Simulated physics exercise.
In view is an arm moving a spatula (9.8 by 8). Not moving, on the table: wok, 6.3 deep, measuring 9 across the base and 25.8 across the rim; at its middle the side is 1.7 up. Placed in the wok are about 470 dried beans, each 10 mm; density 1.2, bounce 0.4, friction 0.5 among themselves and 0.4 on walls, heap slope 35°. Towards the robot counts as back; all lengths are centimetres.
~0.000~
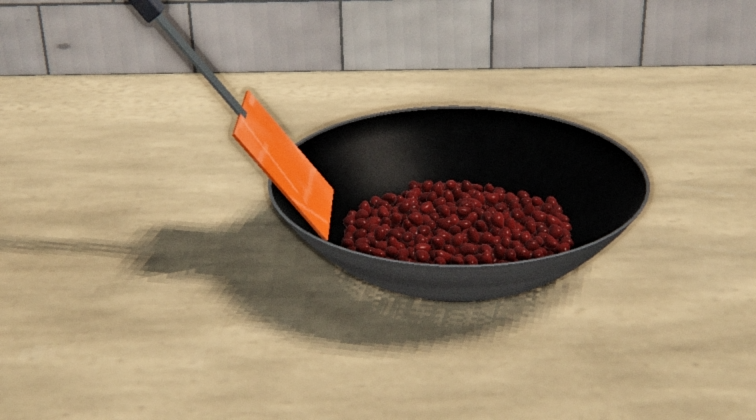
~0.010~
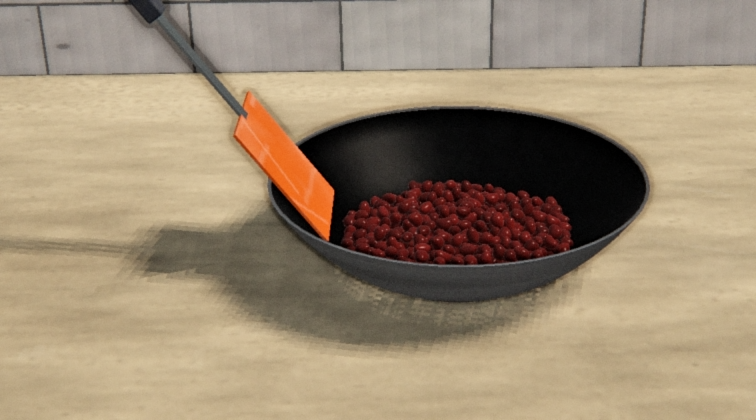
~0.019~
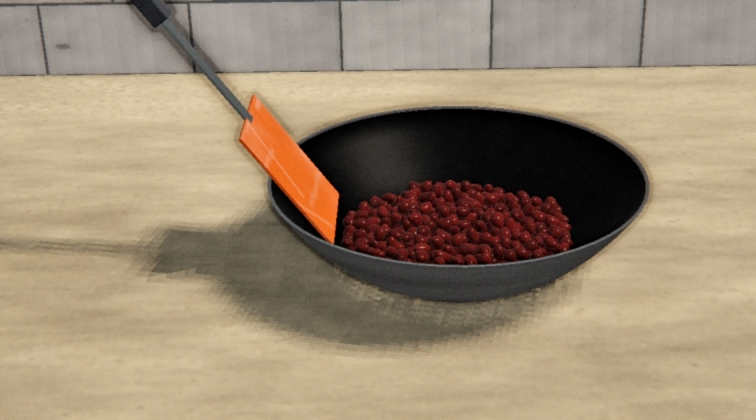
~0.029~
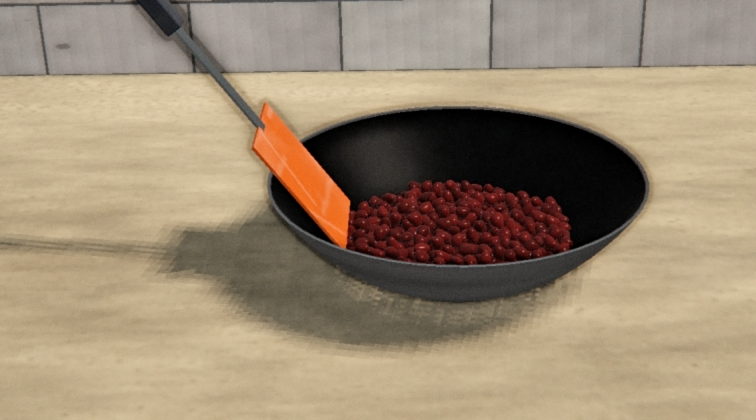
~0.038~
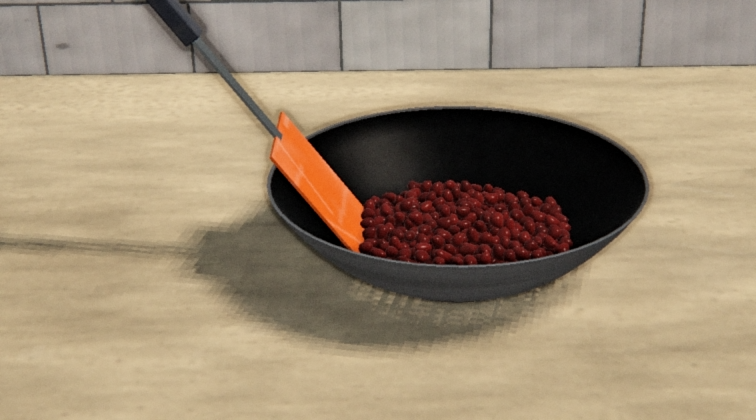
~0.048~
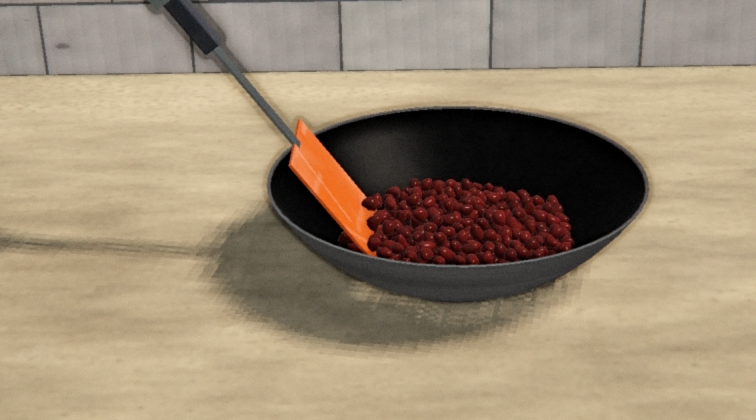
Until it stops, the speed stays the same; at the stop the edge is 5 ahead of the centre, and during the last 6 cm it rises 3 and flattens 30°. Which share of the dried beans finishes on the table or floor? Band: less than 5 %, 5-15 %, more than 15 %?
5-15 %.
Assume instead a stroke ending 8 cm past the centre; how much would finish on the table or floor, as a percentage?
Then roughly 40 percent would finish on the table or floor.
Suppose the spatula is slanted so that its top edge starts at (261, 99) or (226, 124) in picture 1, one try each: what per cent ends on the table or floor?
First try roughly 10 percent, second try roughly 10 percent.
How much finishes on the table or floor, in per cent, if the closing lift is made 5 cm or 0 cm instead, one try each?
I'd say close to 15 percent for the first and close to 10 percent for the second.
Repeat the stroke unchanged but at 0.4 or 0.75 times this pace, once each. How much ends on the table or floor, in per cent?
0 and 0 %.
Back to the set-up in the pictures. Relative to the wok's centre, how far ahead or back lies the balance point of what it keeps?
4.5 cm ahead.
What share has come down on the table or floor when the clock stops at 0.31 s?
4 %.
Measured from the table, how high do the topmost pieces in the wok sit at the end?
It reaches about 6.5 cm.
After 0.07 s, sloping 53°, highest piece 8 above the table; 469 in the wok.
After 0.10 s, sloping 45°, highest piece 11 above the table; 469 in the wok.
After 0.31 s, sloping 24°, highest piece 14 above the table; 425 in the wok, 19 on the table or floor, 25 on the blade or in flight.
After 1.36 s, sloping 24°, highest piece 6 above the table; 426 in the wok, 43 on the table or floor.
In the end, 426 in the wok, 43 on the table or floor. That is 9 % on the table or floor.
